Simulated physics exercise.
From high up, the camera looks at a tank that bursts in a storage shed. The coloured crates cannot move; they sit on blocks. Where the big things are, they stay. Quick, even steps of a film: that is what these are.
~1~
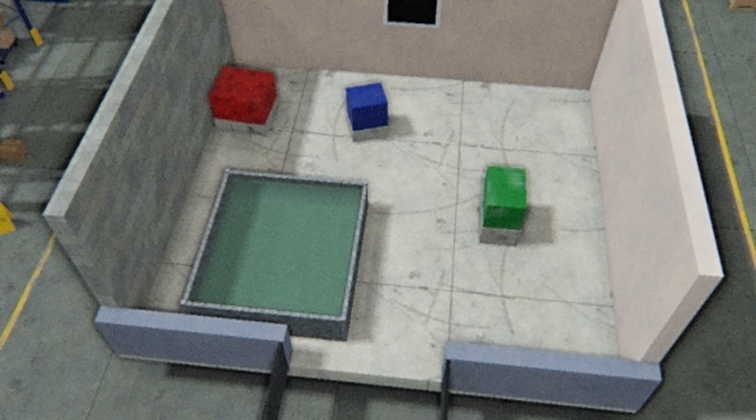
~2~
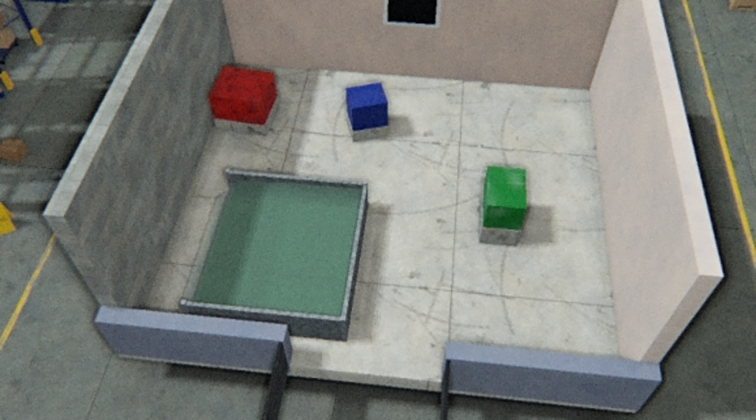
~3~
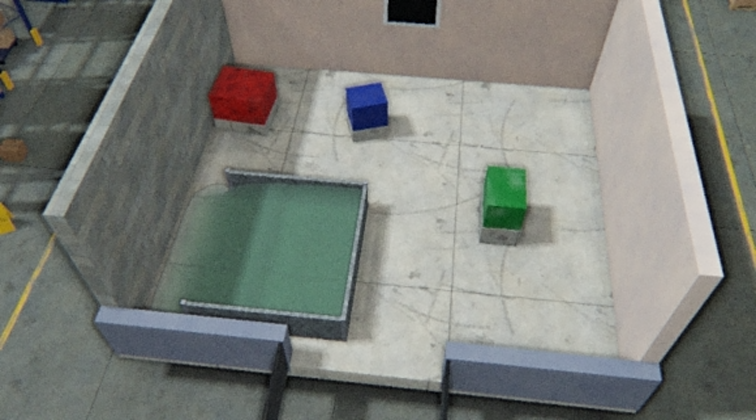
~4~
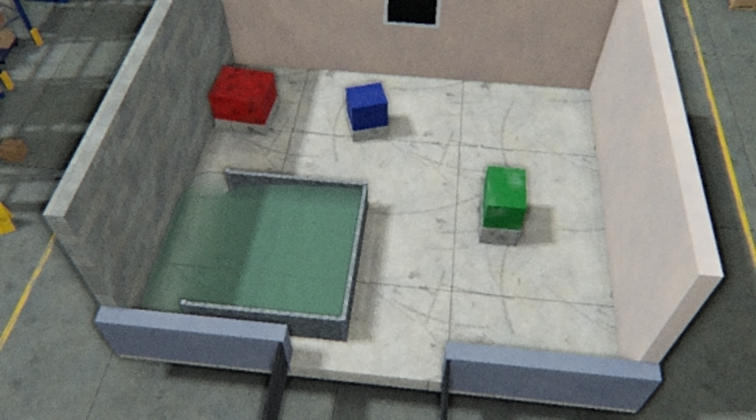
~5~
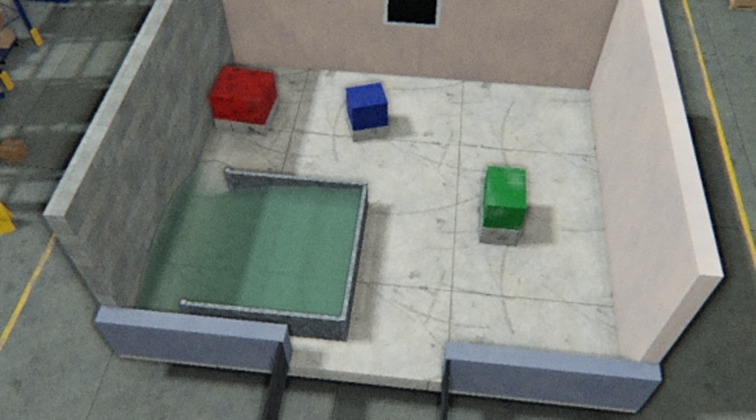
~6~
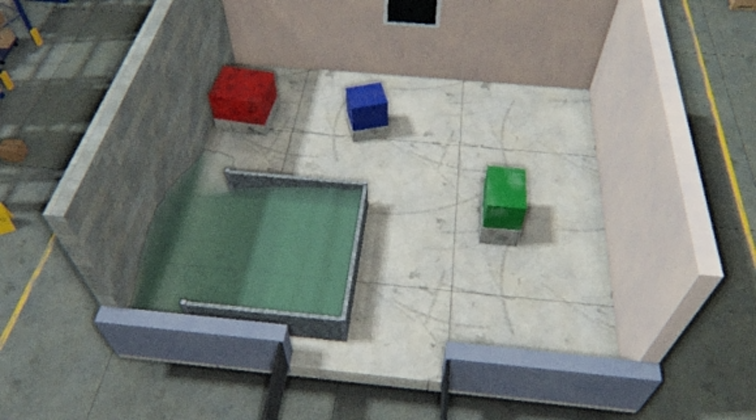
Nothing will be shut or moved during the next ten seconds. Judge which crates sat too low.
The green crate was not too low. The blue crate was not too low. The red crate was too low.
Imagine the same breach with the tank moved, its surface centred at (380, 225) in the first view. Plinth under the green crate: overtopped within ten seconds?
One by one: Green is spared.
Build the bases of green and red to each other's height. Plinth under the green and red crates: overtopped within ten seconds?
Green stays clear, red stays clear.
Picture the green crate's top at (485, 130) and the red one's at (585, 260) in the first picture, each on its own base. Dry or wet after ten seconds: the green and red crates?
I'd say green is missed, while red is missed.
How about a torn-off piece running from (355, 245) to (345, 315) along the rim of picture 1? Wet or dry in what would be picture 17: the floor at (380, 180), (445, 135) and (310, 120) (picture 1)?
First spot unwetted, second unwetted, third unwetted.
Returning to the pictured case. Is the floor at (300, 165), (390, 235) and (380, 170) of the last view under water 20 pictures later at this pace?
First inundated, second spared, third inundated.
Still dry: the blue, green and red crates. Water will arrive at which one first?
Answer: That's the red one.
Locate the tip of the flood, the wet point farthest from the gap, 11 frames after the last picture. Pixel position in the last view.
Roughly at (234, 69).
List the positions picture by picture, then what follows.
The tank at (281, 242) is whole and still, in the first frame.
The front is at a hidden place, out from the gap at (215, 250), in the second frame.
Water pours out at (215, 251) and has run to (215, 188), in the third frame.
Water pours out at (216, 251) and has run to (193, 181), in the fourth frame.
Water pours out at (216, 251) and has run to (199, 165), in the fifth frame.
The front is at (203, 152), out from the gap at (216, 251), in the sixth frame.
A moment on, water covers 10 % of the floor; the green crate not reached, the blue crate not reached, the red crate water round its plinth.
Next, water covers 20 % of the floor; the green crate not reached, the blue crate water round its plinth, the red crate water round its plinth.
Then, water covers 45 % of the floor; the green crate not reached, the blue crate water round its plinth, the red crate water round its plinth.
Later, water covers 75 % of the floor; the green crate water round its plinth, the blue crate water round its plinth, the red crate water round its plinth.
In the end, water covers 95 % of the floor; the green crate stayed above the water, the blue crate stayed above the water, the red crate was topped.
